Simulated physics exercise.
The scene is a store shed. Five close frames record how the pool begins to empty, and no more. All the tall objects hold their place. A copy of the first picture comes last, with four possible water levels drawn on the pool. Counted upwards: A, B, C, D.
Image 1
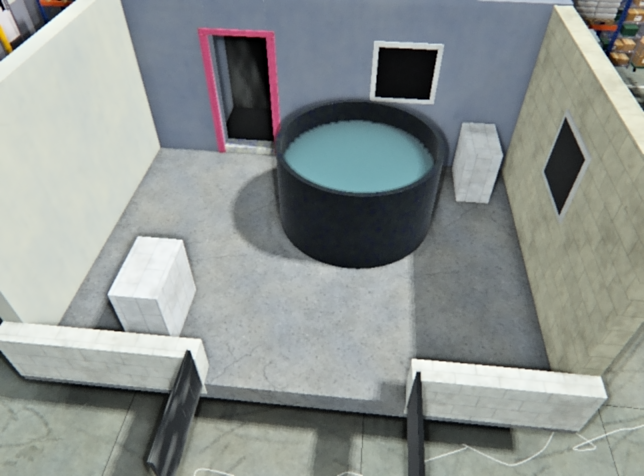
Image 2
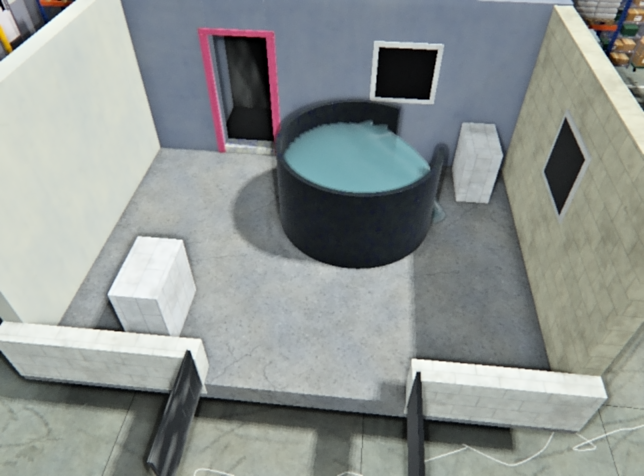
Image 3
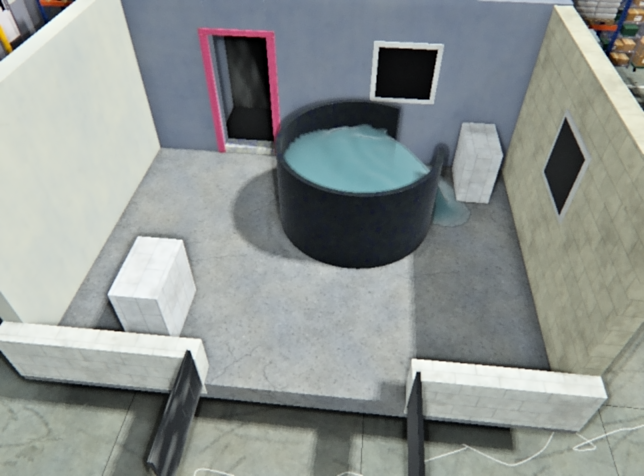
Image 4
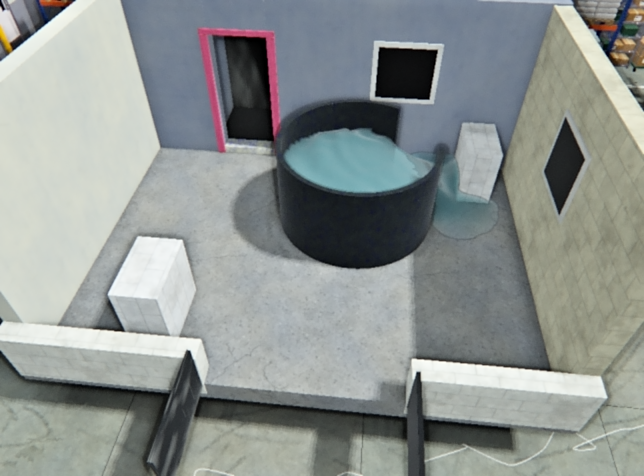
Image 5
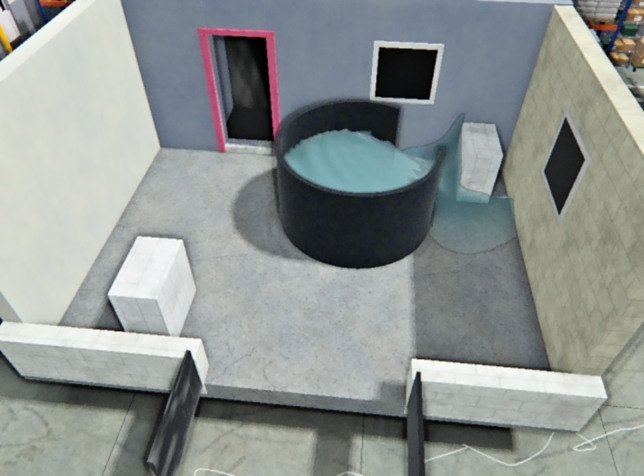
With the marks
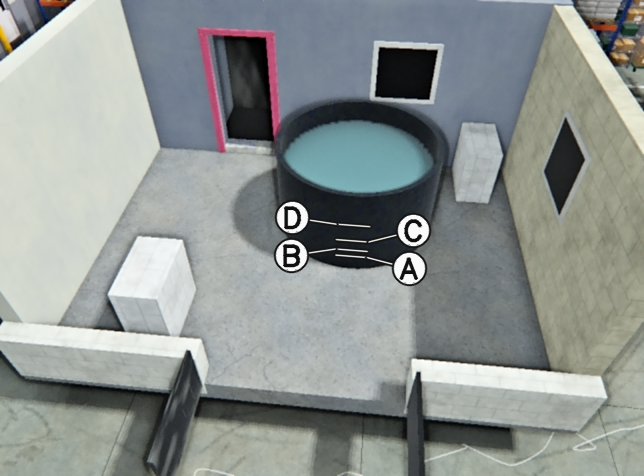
A round dark pool of blue-green water opened at its back right side, and water poured out through the gap, spreading across the grey floor around the white block toward the right wall.
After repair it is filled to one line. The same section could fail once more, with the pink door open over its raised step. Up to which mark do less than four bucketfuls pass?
The answer is mark D.
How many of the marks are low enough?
All four.
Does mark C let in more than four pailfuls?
No, that is safe.
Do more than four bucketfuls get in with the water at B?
No, not at all.
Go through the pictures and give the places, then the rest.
Water in the pool at rest, its middle at (358, 161); foot of the pink doorway at (251, 153); open gate at (305, 347).
Water covers 2 % of the ground and shows as far out as (438, 211).
Water covers 5 % of the ground and shows as far out as (461, 218).
Water covers 7 % of the ground and shows as far out as (492, 218).
Water covers 11 % of the ground and shows as far out as (515, 230).
On the marked copy, A at (351, 256); B at (351, 250); C at (352, 240); D at (353, 225); from the bottom up A, B, C, D.
With A, nothing gets over.
With B, nothing gets over.
With C, nothing gets over.
With D, a bucket or two gets in.
